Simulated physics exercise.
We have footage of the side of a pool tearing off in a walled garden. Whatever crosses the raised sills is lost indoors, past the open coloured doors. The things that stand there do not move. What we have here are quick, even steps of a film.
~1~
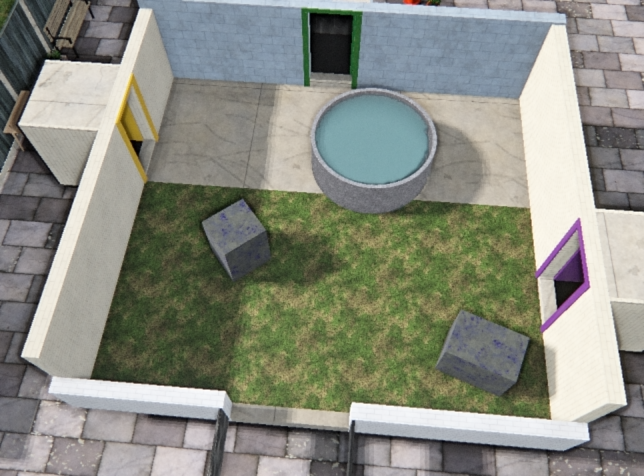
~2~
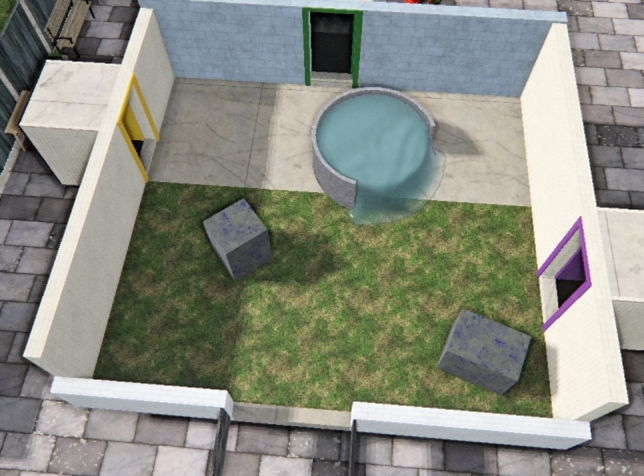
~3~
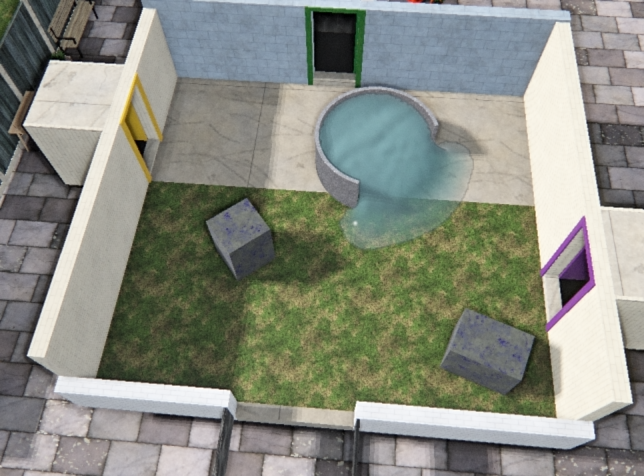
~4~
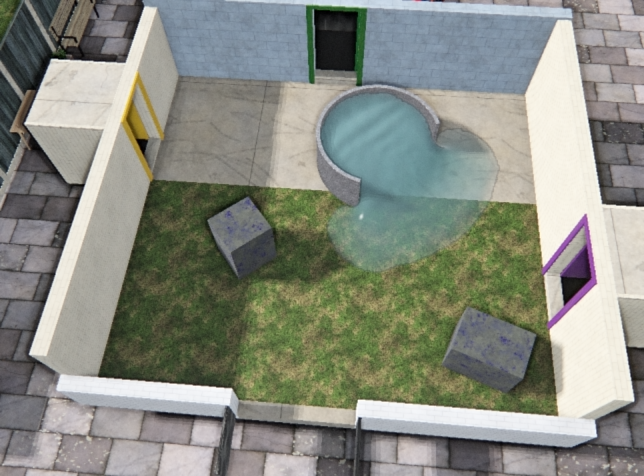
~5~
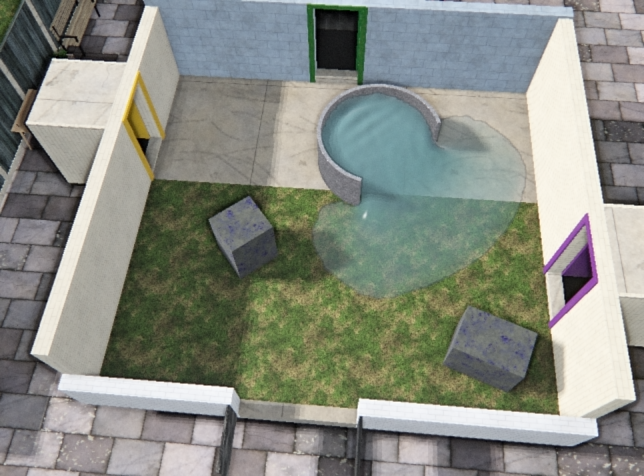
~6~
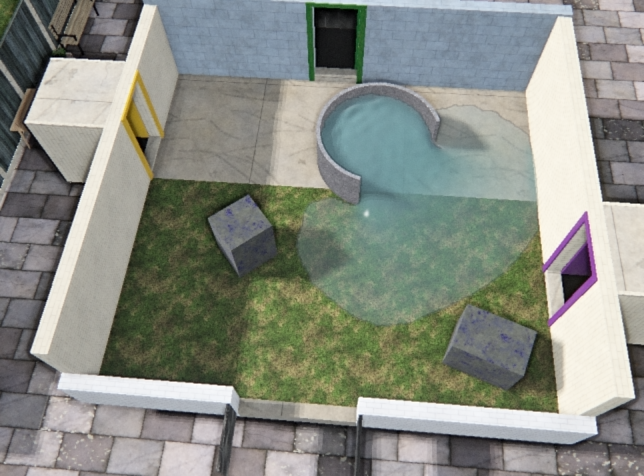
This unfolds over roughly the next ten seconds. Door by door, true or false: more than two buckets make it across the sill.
Green door: False; purple door: True; yellow door: False.
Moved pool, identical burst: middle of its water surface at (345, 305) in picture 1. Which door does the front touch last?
Last: The door marked yellow.
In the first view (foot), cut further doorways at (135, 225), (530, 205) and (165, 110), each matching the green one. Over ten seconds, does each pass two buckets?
Taken in sequence, they go: Not exceeded, exceeded, not exceeded.
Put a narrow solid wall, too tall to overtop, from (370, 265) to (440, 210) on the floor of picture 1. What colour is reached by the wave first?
That is the purple one.
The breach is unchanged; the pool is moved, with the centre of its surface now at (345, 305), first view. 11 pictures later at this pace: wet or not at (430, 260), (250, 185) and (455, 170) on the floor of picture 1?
Spot by spot, in the order asked: Swamped, untouched, untouched.
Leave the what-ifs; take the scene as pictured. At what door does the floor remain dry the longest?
That would be the yellow one.
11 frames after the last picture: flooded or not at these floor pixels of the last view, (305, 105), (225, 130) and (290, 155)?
Taking them as listed, they are spared, spared and spared.
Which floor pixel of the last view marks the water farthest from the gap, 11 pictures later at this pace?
My estimate: Roughly (554, 423).
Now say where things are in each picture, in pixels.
In the first frame, still water in the pool at (373, 138).
In the second frame, the front is at (437, 153), out from the gap at (411, 191).
In the third frame, water pours out at (414, 192) and has run to (458, 146).
In the fourth frame, the front is at (474, 138), out from the gap at (415, 191).
In the fifth frame, the front is at (505, 141), out from the gap at (416, 191).
In the sixth frame, water pours out at (416, 189) and has run to (375, 319).
A moment on, water covers 35 % of the floor; the green door not reached, the purple door wet at the sill, nothing in, the yellow door not reached.
Next, water covers 45 % of the floor; the green door not reached, the purple door over two buckets in, the yellow door not reached.
Then, water covers 55 % of the floor; the green door not reached, the purple door over two buckets in, the yellow door not reached.
Later, water covers 70 % of the floor; the green door wet at the sill, nothing in, the purple door far over two buckets in, the yellow door not reached.
In the end, water covers 100 % of the floor; the green door wet at the sill, nothing in, the purple door far over two buckets in, the yellow door wet at the sill, nothing in.
